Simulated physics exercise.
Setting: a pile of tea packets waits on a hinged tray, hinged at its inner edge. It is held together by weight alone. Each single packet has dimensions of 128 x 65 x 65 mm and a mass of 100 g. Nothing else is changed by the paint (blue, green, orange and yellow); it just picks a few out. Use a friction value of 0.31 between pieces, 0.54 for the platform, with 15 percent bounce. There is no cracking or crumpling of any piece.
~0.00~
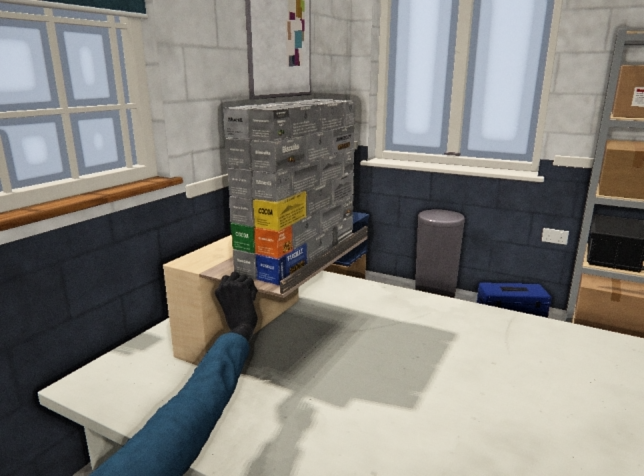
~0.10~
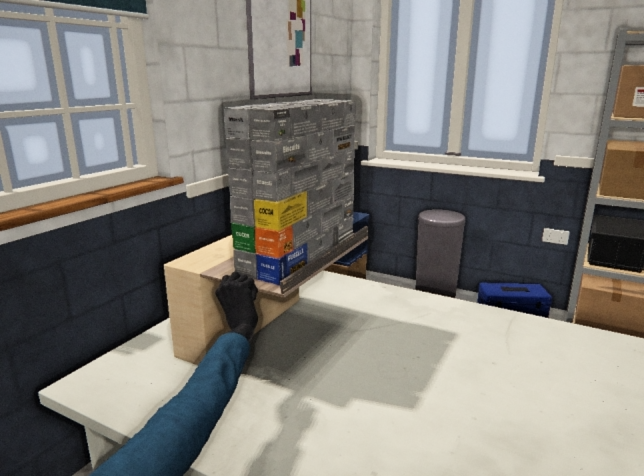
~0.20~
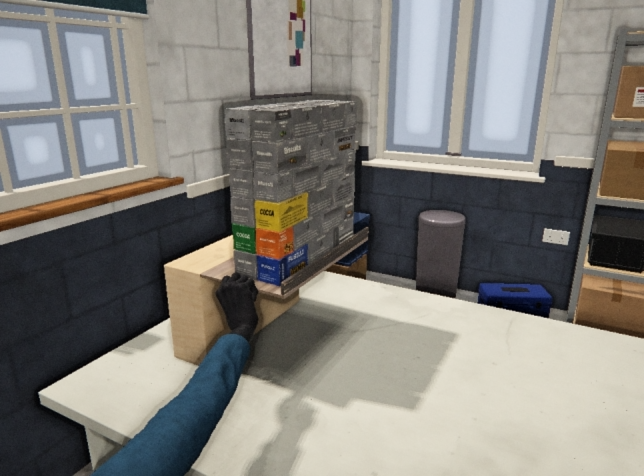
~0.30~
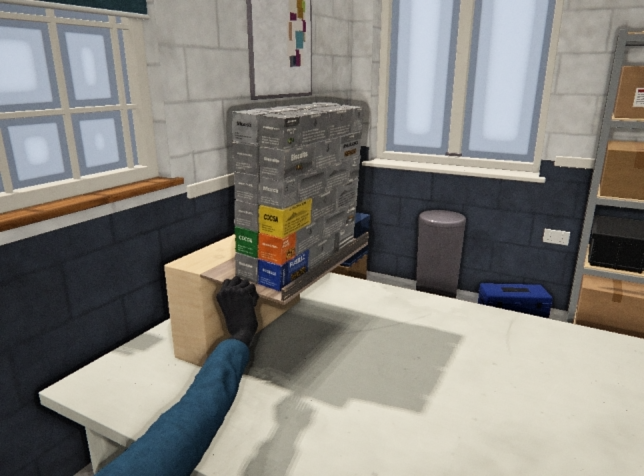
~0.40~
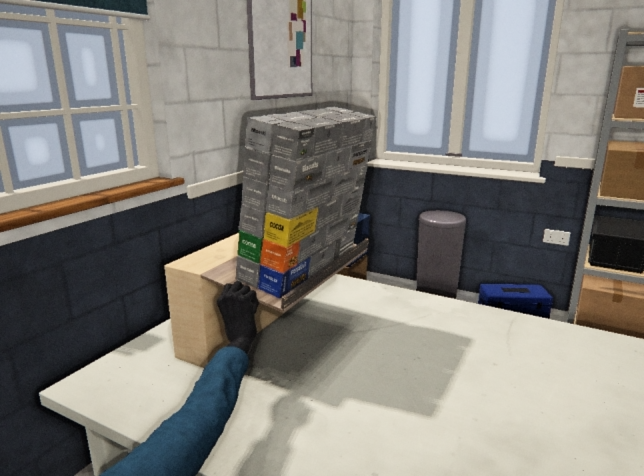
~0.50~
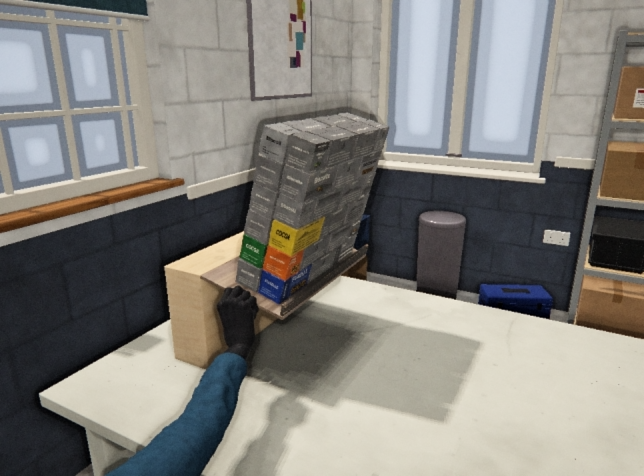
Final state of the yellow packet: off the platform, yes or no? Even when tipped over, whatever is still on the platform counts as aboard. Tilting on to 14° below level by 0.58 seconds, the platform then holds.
Yes.
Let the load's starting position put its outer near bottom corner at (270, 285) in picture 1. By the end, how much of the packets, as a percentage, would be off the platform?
In that case 80 per cent.
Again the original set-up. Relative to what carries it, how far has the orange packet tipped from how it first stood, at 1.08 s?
Rotation: Approx. 80°.
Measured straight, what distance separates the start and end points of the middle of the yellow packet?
Close to 49 cm, start to finish.
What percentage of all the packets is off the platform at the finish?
About 75% of them.
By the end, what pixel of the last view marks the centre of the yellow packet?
In the final picture it sits close to (384, 399).
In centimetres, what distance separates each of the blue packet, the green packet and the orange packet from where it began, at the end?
Start to finish, close to blue 4, green 8, orange 40 centimetres.
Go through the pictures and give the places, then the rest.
In the first frame (places mark the middle of the side facing us; leans and shifts are taken against what carries them), platform's outer corner (282, 296) slope 0°; yellow packet (293, 210); blue packet (294, 263); green packet (242, 239); nothing disturbed.
The second frame shows platform's outer corner (282, 296) slope 0°; yellow packet (294, 210).
The third frame shows platform's outer corner (282, 297) slope 1°; yellow packet (294, 211).
The fourth frame shows platform's outer corner (283, 303) slope 4°; yellow packet (298, 218); one has shifted.
The fifth frame shows platform's outer corner (282, 311) slope 9°; yellow packet (304, 227).
The sixth frame shows platform's outer corner (281, 318) slope 13°; yellow packet (309, 236) shifted 8 mm; orange packet (276, 264); green packet (251, 252); 28 disturbed, none off the platform.
After 0.66 s, slope 14°; 11 of the 42 packets off the platform; yellow packet leaning 17°; blue packet leaning 17°.
After 0.82 s, slope 14°; 32 of the 42 packets off the platform; yellow packet leaning 47°, 53 mm lower; orange packet leaning 47°, 33 mm lower.
After 1.08 s, slope 14°; 32 of the 42 packets off the platform; yellow packet on its side; orange packet on its side.
By the end (1.5 s), slope 14°; 32 of the 42 packets off the platform; yellow packet on its side; orange packet on its side; green packet leaning 37°. As the last picture would show them, middles, yellow packet near (385, 399), orange packet near (346, 398).
